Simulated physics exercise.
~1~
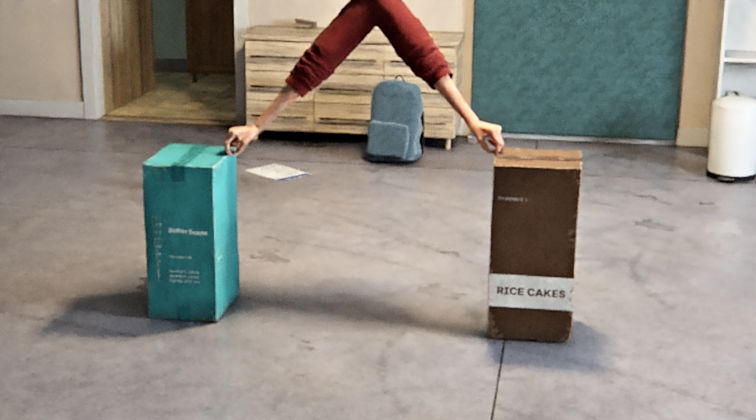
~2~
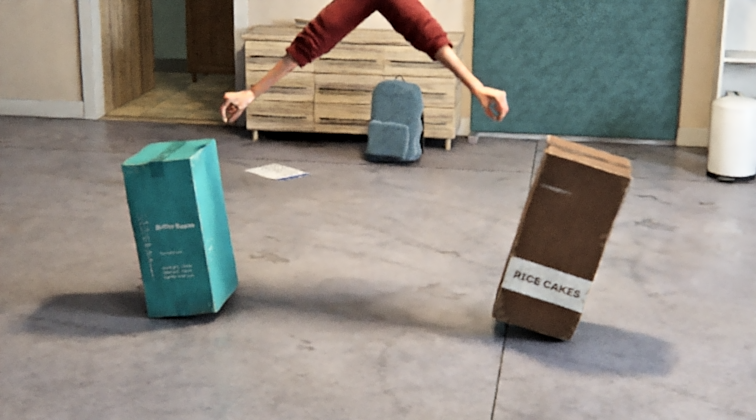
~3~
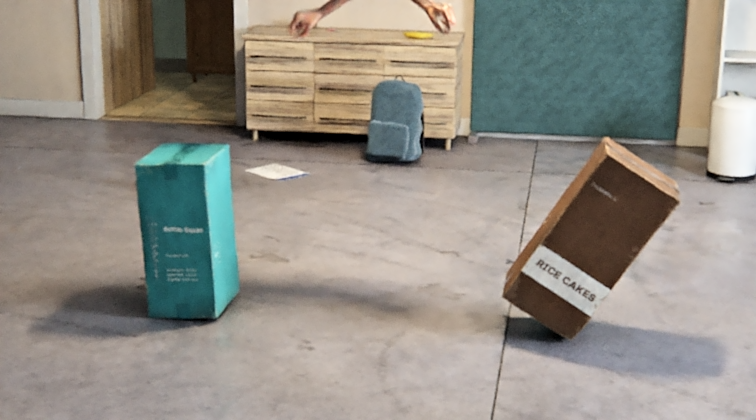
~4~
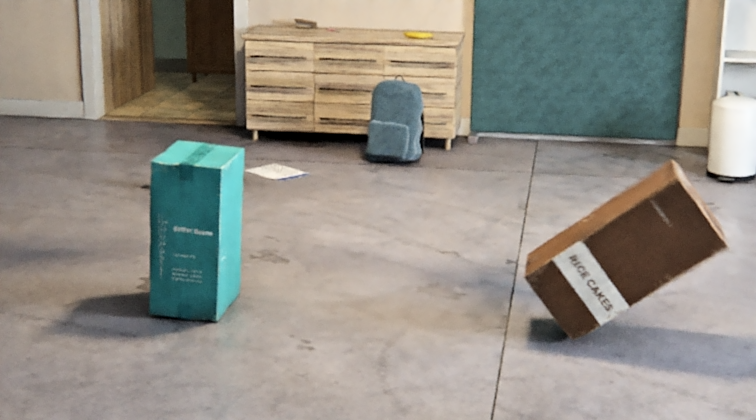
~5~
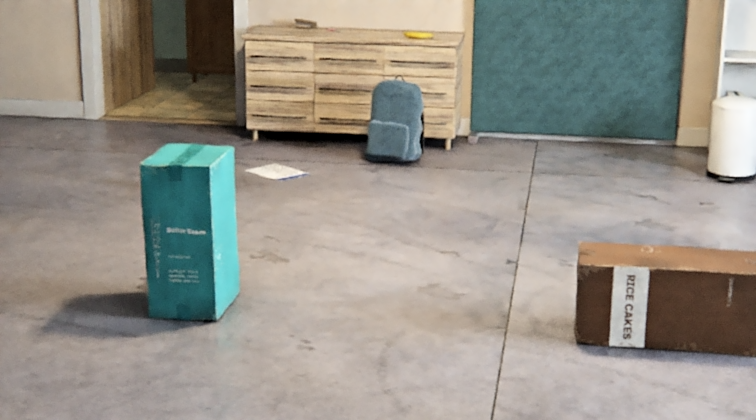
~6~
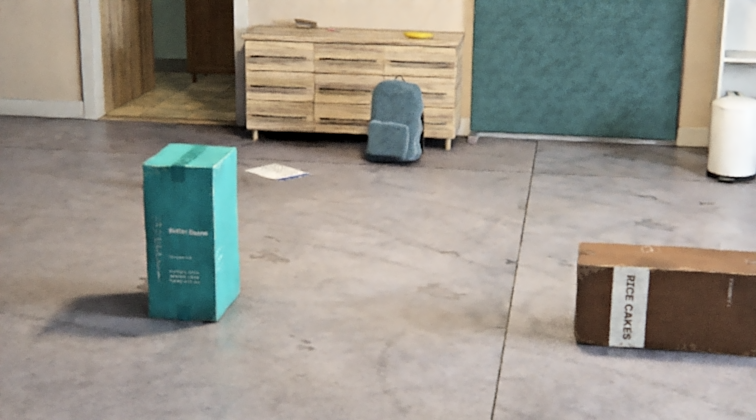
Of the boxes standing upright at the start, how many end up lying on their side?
One of them does. The brown box ends on its side, while the turquoise box is still standing.
A brown box and a turquoise box, each pushed near the top by someone in red sleeves, tipped outward as the hands drew back; the brown one toppled to the right onto its side, while the turquoise one rocked and settled upright.
